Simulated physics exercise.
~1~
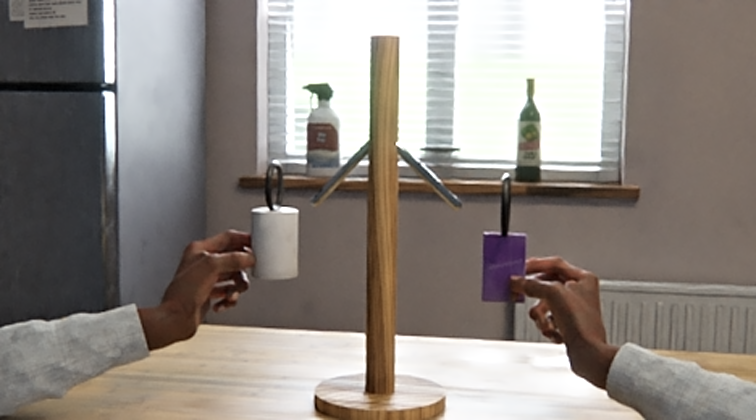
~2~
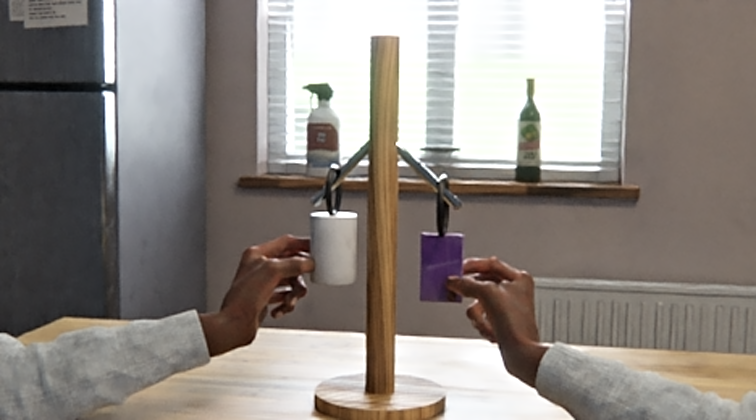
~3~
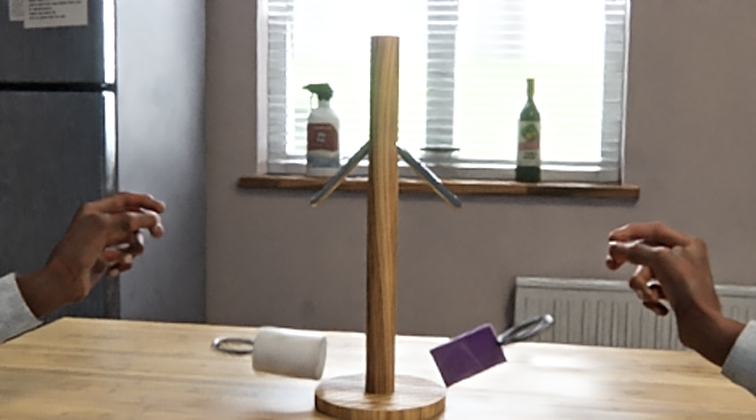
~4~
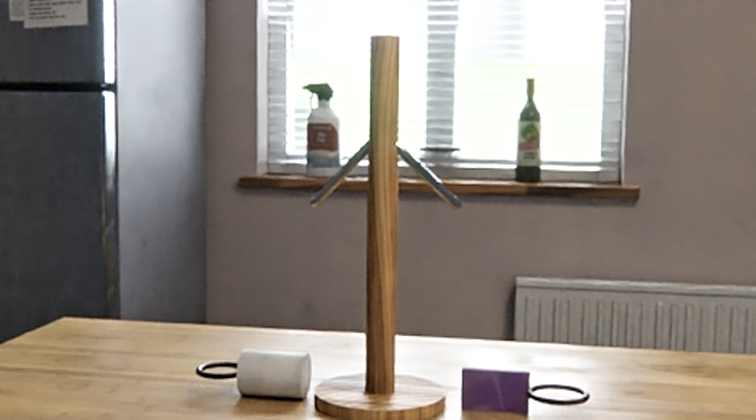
The video shows two hands bringing a white lantern and a purple tag in toward the downward-sloping pegs of a wooden stand on a table. The hands let go and draw back, and both things fall, ending on their sides on the tabletop.
